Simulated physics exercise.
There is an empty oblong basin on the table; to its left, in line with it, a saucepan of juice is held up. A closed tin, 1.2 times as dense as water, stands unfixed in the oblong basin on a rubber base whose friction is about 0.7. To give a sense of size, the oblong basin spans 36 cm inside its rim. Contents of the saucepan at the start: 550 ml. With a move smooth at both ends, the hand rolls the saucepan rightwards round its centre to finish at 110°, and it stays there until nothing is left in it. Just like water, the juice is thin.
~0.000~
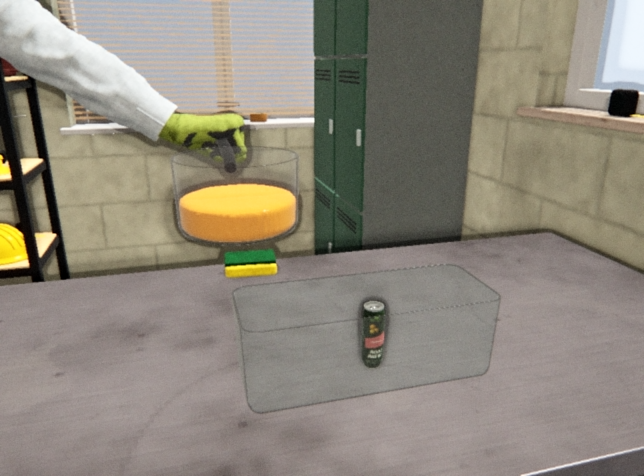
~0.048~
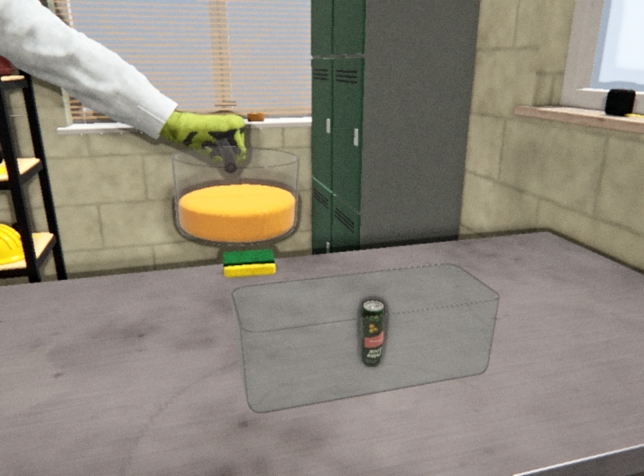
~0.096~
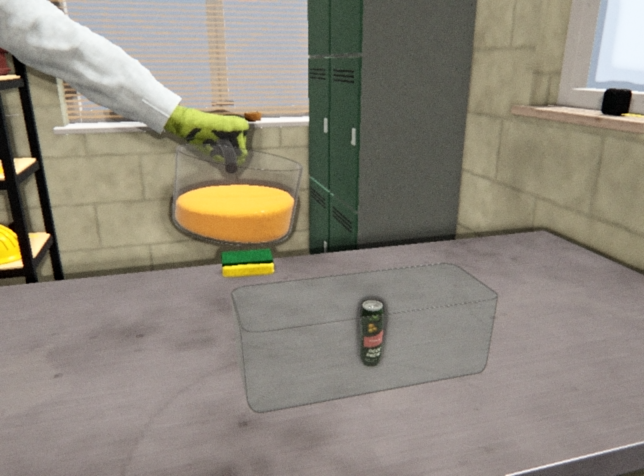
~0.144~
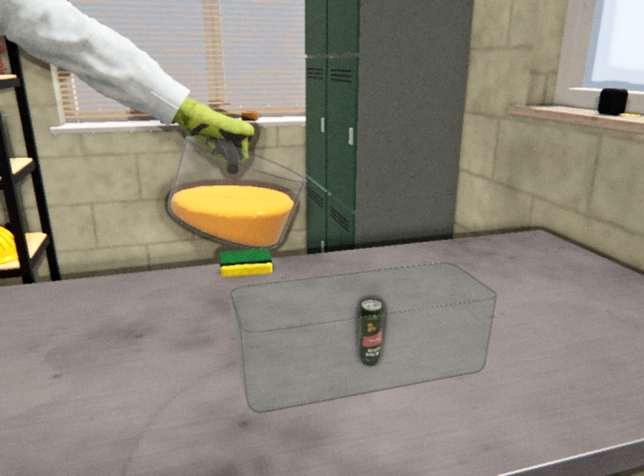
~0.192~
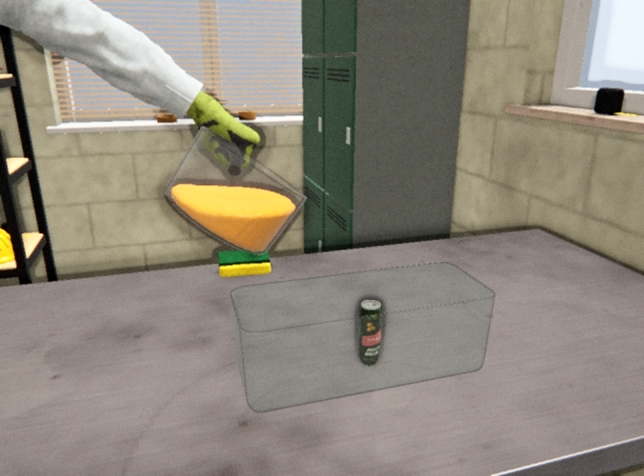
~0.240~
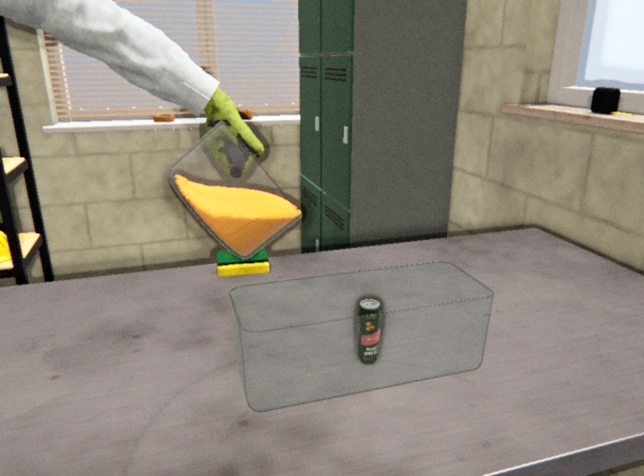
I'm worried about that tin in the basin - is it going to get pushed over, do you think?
No, it should stay put on its base.
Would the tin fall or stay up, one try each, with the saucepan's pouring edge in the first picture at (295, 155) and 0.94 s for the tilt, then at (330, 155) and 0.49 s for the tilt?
First it stays on its base; then it tips over.
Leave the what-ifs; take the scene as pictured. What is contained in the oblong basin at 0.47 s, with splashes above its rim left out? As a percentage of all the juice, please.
Close to 28 in a hundred.
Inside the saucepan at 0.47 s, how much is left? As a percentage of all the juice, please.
24 %.
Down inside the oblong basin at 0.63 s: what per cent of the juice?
Reading: Approx. 84 %.
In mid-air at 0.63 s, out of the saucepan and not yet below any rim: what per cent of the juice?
Near 9 in a hundred.
By 0.47 s the tilt is 109° and 25 per cent is still to pour; the tin stands where it began.
By 0.63 s the tilt is 110° and 7 per cent is still to pour; the tin stands where it began.
By 0.80 s the tilt is 110° and 0 per cent is still to pour; the tin stands where it began.
By 0.99 s the tilt is 110° and 0 per cent is still to pour; the tin stands where it began.
At rest the tin stands where it began.
